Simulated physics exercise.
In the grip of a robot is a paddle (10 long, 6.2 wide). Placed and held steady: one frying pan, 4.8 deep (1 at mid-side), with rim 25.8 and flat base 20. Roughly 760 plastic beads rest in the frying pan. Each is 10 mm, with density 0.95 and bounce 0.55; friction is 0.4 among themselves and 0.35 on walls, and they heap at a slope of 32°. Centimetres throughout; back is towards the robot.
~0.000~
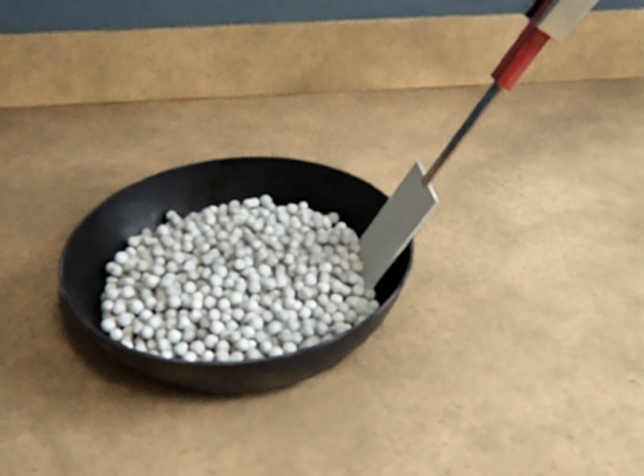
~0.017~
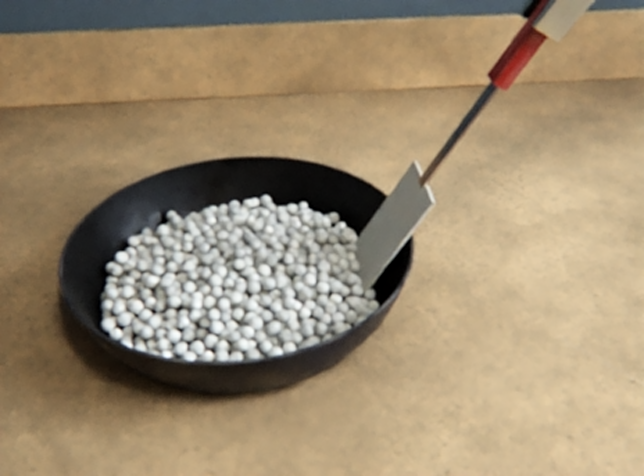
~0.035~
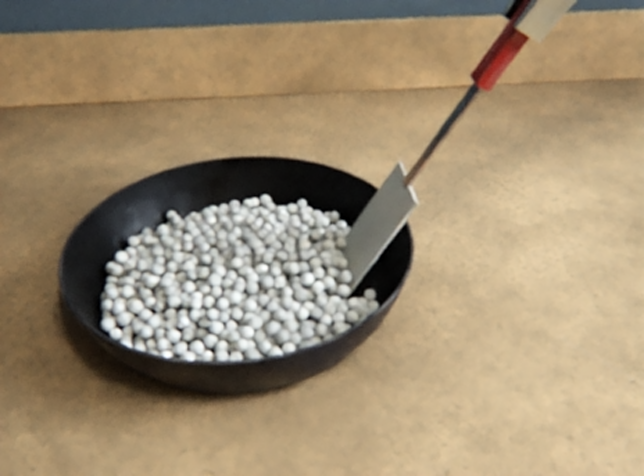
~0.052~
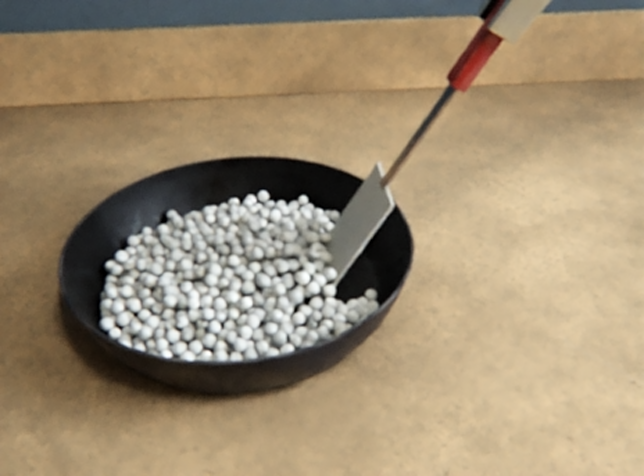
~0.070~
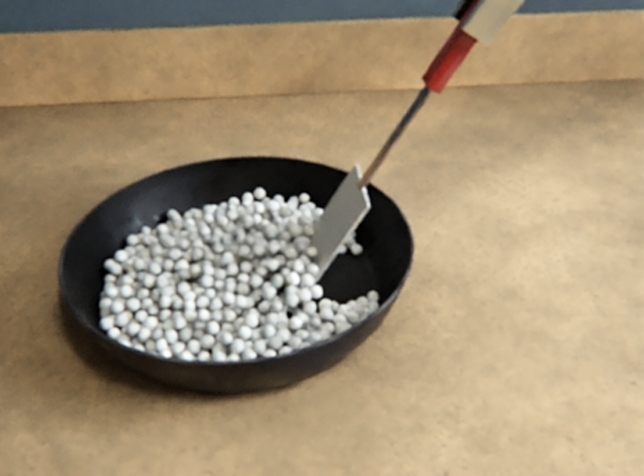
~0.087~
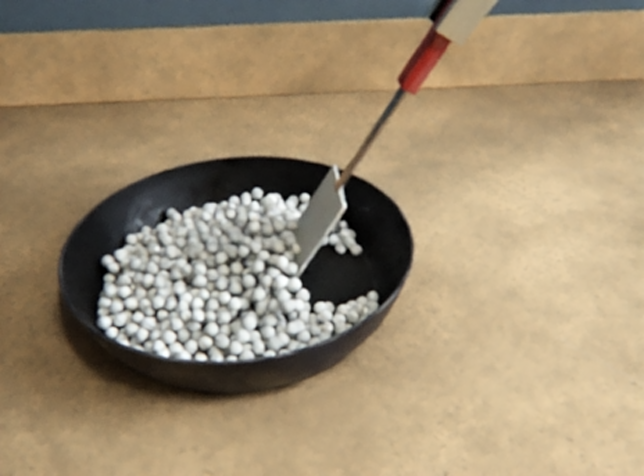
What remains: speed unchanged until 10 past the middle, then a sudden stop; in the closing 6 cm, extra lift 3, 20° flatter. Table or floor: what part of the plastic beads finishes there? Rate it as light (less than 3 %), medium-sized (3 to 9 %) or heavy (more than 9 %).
Rated heavy.
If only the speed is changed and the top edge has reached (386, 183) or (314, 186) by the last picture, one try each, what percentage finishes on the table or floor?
Respectively, around 0 and 15 per cent.
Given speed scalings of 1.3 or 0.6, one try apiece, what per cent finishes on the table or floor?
Near 15 and near 5 percent respectively.
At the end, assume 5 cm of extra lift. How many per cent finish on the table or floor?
Roughly 10 percent of it.
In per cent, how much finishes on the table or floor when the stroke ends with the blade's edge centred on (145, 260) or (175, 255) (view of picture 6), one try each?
Around 5 per cent for the first try and 0 per cent for the second.
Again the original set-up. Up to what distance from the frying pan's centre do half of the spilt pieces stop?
I reckon close to 26 centimetres.
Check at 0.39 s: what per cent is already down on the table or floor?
It is near 10 percent.
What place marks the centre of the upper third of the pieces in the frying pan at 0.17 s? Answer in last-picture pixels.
I'd put it somewhere near (163, 259).
By 0.13 s, sloping 59°, highest piece 6 above the table; 760 in the frying pan.
By 0.17 s, sloping 52°, highest piece 7 above the table; 760 in the frying pan.
By 0.39 s, sloping 39°, highest piece 10 above the table; 660 in the frying pan, 72 on the table or floor, 28 on the blade or in flight.
By 1.44 s, sloping 39°, highest piece 4 above the table; 660 in the frying pan, 100 on the table or floor.
Final count, 660 in the frying pan, 100 on the table or floor. That is 13 % on the table or floor.
